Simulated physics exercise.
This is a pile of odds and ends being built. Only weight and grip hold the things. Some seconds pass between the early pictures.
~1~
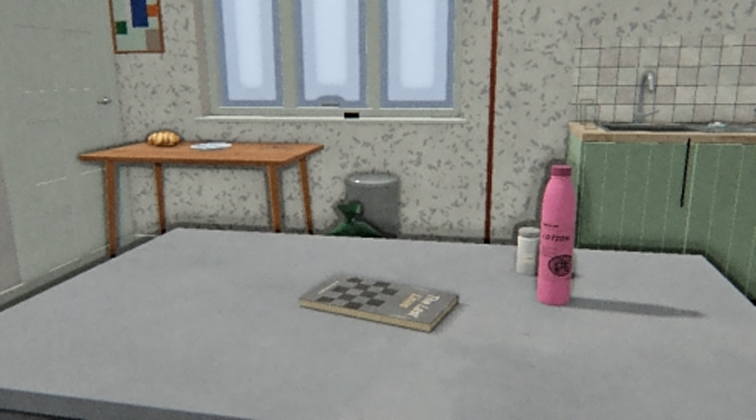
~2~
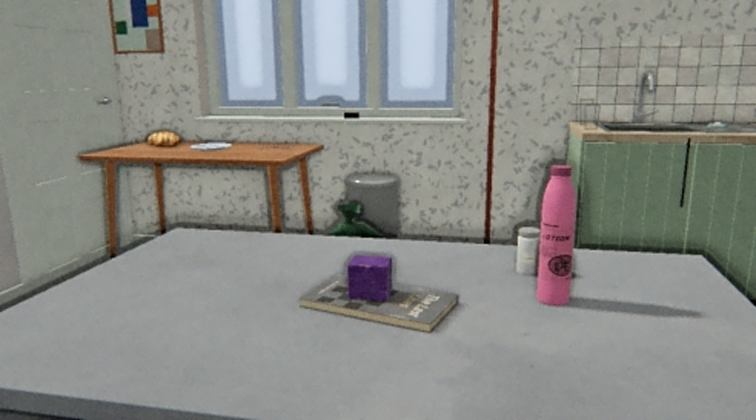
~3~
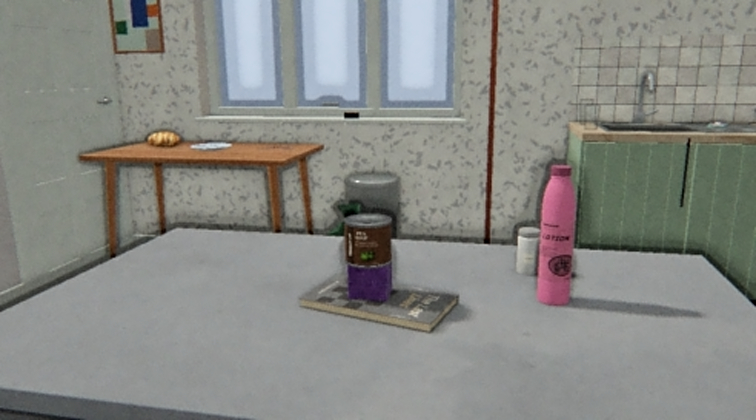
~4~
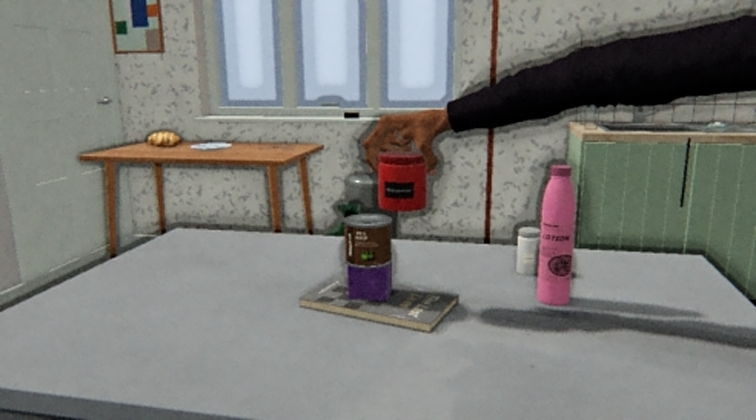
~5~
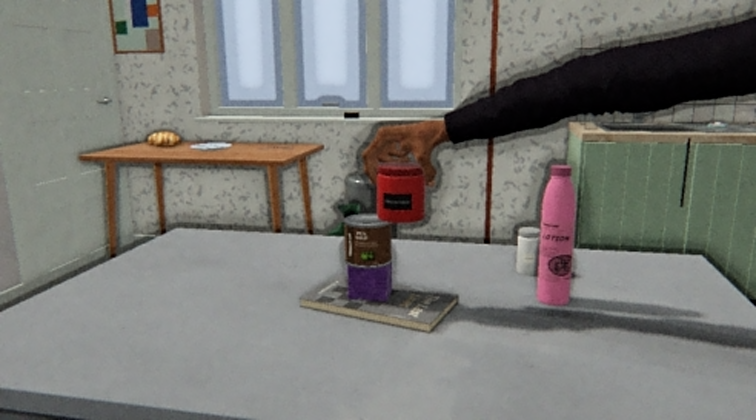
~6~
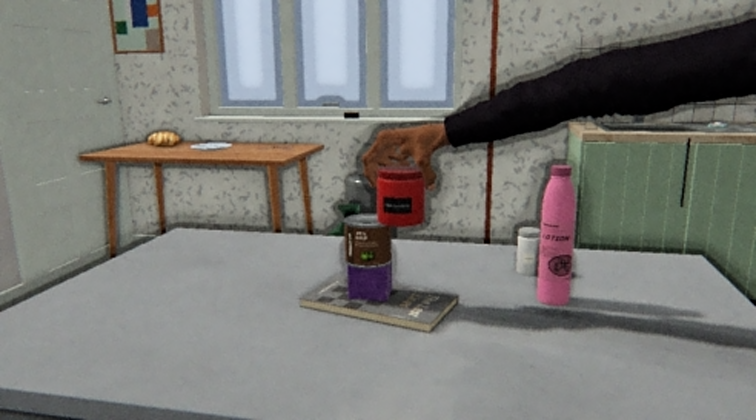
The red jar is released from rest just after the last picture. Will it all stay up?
It loses its balance.
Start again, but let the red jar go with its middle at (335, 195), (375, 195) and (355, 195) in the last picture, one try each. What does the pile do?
First try: It loses its balance; second try: It holds; third try: It holds.
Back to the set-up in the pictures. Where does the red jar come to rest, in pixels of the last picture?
Near (437, 280).
Then, 0.30 s on from there, red jar now fallen.
Then, 0.50 s on from there, things are still on the move.
Then, 1.80 s on from there, nothing new.
In the end, fallen, red jar; the other 5 unmoved. At the end, from the last picture's camera, red jar near (437, 280). The pile comes apart.
